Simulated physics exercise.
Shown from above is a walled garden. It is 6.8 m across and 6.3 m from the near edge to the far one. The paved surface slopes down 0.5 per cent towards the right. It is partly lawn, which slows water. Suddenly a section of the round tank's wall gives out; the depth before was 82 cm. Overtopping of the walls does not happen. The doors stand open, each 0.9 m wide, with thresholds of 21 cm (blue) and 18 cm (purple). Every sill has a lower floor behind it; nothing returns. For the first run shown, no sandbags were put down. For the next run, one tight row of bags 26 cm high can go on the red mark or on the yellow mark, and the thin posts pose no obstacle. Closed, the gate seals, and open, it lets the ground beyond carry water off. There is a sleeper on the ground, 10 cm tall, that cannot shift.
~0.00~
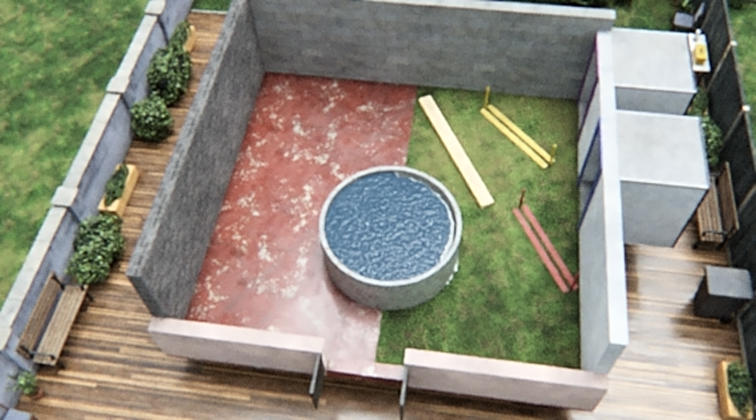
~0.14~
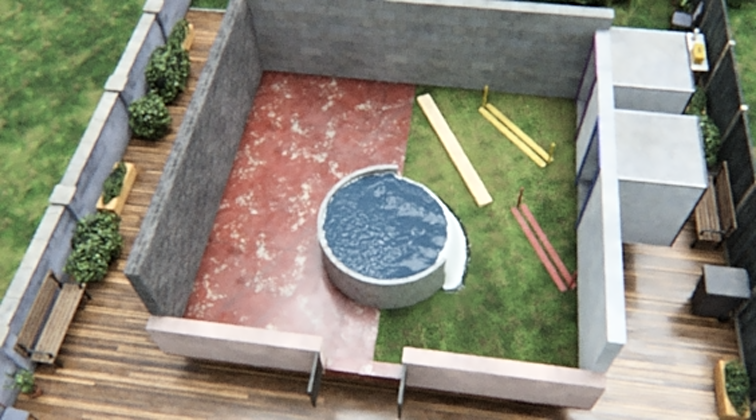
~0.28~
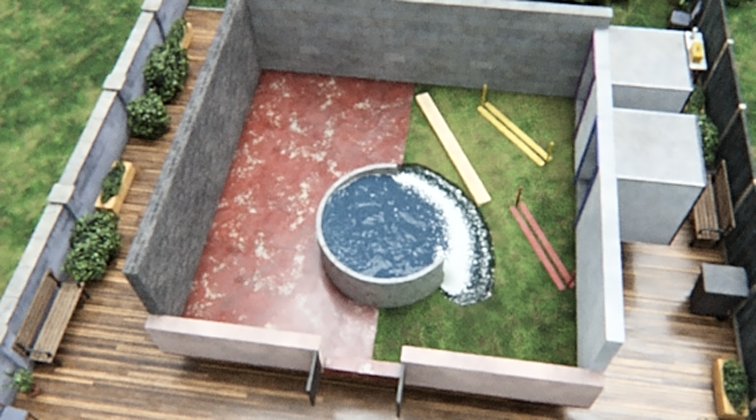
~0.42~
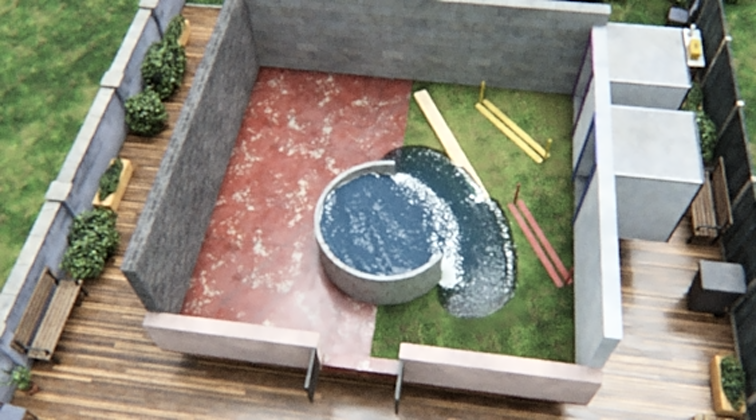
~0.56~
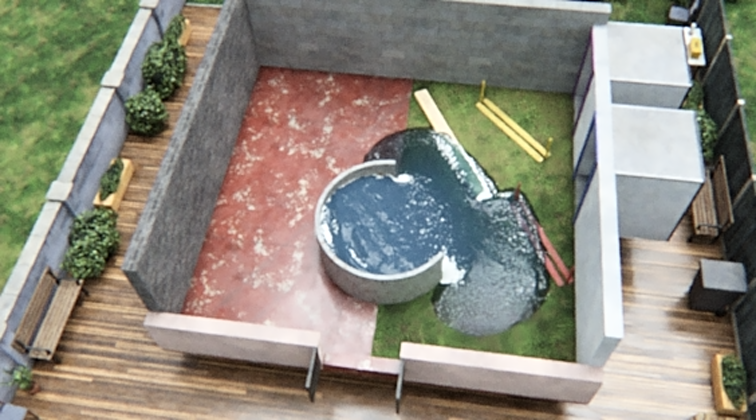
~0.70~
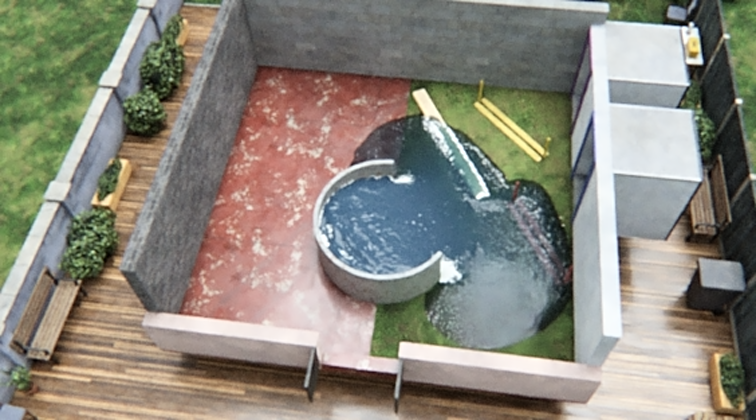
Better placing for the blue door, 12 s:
Red mark.
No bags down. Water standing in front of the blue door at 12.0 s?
About 9.5 cm deep.
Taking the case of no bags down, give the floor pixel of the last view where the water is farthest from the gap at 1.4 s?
Tip position: Roughly (389, 78), last view.
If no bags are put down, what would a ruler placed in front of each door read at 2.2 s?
So blue stands at 34 cm, while purple stands at 20 cm.
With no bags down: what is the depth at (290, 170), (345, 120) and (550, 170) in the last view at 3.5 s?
In turn they read 0, 3 and 14 centimetres.
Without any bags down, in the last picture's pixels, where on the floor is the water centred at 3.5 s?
I'd say somewhere about (471, 193).
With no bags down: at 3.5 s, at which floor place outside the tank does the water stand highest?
Near (567, 100).
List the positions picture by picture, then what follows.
The first frame shows still water, 82 cm deep, in the round tank at (390, 225).
In the second frame, the front is at a hidden place, 1.3 m from the gap at (447, 219); 0.5 m2 of floor is under water; 82 cm left at the back of the round tank.
In the third frame, water pours out at (446, 220) and has run 1.6 m, to a hidden place; typically 12 cm deep outside, 82 cm at the round tank's back.
In the fourth frame, water pours out at (444, 218) and has run 1.9 m, to (399, 150); typically 11 cm deep outside, 80 cm at the round tank's back.
In the fifth frame, water pours out at (444, 218) and has run 2.3 m, to (396, 135); typically 9 cm deep outside, 71 cm at the round tank's back.
In the sixth frame, water pours out at (443, 218) and has run 2.6 m, to (418, 117); typically 7 cm deep outside, 64 cm at the round tank's back.
After 1.4 s water covers 45 % of the floor and is deepest (39 cm) near (464, 188) in the run without bags; in at the blue door, 0 L with no bags, 0 L with the row on red, 2 L on yellow.
After 2.2 s water covers 50 % of the floor and is deepest (34 cm) near (567, 94) in the run without bags; in at the blue door, 43 L with no bags, 0 L with the row on red, 74 L on yellow.
After 3.5 s water covers 65 % of the floor and is deepest (28 cm) near (567, 100) in the run without bags; in at the blue door, 71 L with no bags, 1 L with the row on red, 118 L on yellow.
After 7.0 s water covers 95 % of the floor and is deepest (18 cm) near (568, 107) in the run without bags; in at the blue door, 72 L with no bags, 1 L with the row on red, 120 L on yellow.
After 12.0 s water covers 95 % of the floor and is deepest (11 cm) near (408, 340) in the run without bags; in at the blue door, 72 L with no bags, 1 L with the row on red, 120 L on yellow.
